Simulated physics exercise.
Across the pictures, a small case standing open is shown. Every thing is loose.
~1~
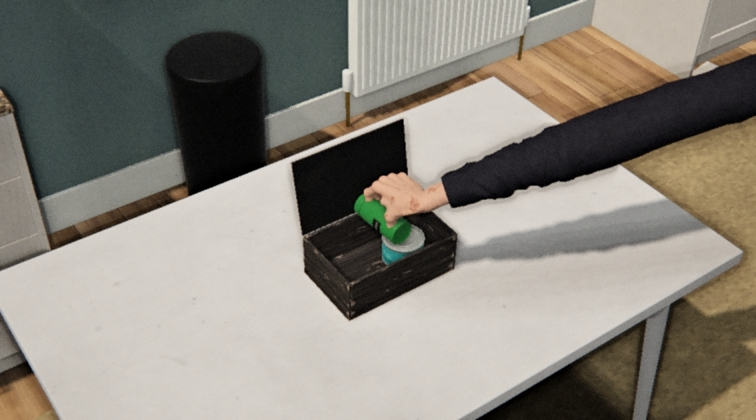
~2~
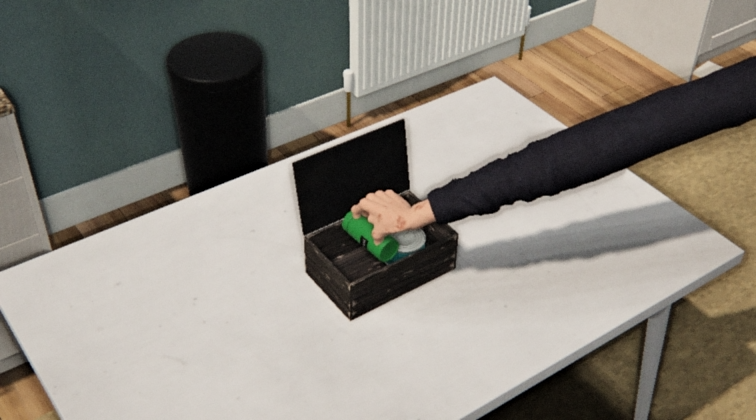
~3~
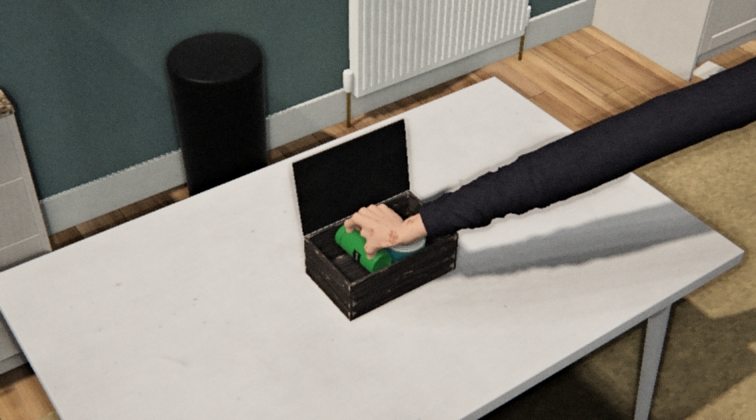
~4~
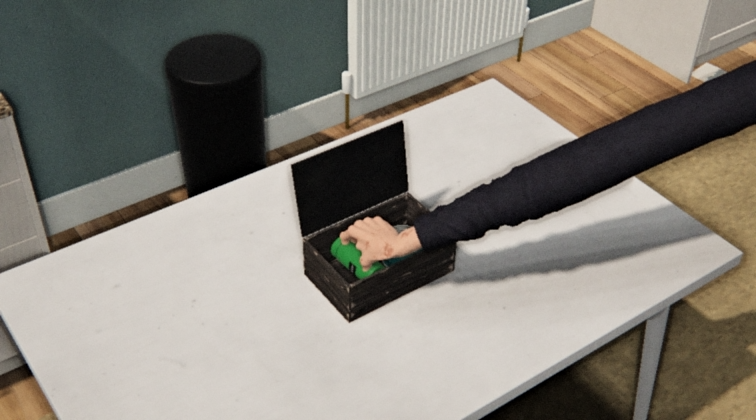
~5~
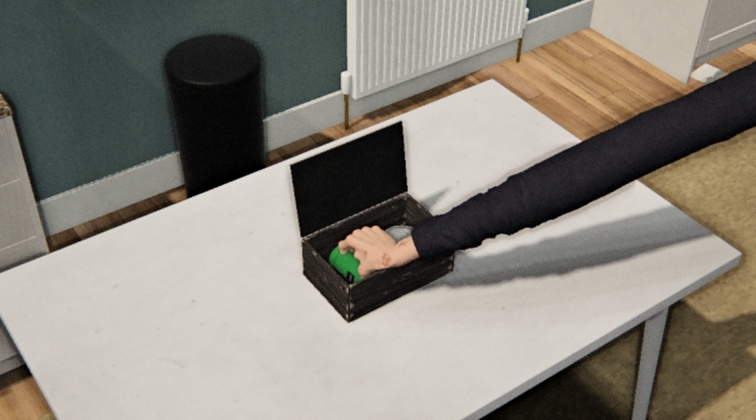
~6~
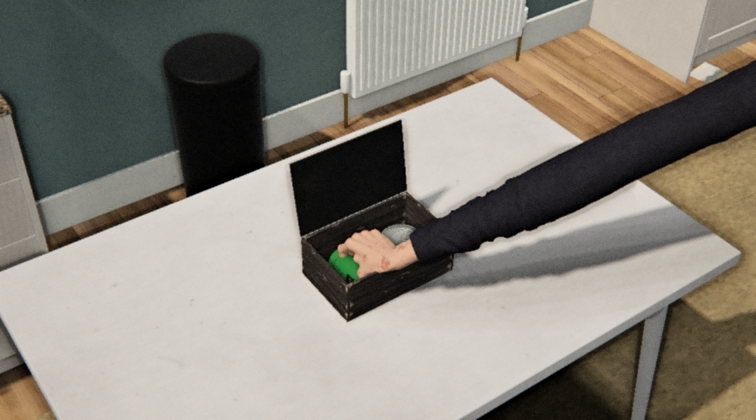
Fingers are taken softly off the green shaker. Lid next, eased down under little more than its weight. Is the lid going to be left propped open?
No, it closes.
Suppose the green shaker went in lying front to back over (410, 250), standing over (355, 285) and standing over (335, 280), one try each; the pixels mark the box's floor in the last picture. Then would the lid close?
With the first placement it can't come down; with the second it can't come down; with the third it can't come down.
Then, 1.10 s after the last picture, lid starting down.
Then, 1.60 s after the last picture, lid 57° above the rim.
Then, 1.80 s after the last picture, lid 38° above the rim.
Then, 2.10 s after the last picture, lid 5° above the rim.
At rest, lid shut; both in place. Seen from the same camera at the end, green shaker near (356, 274).
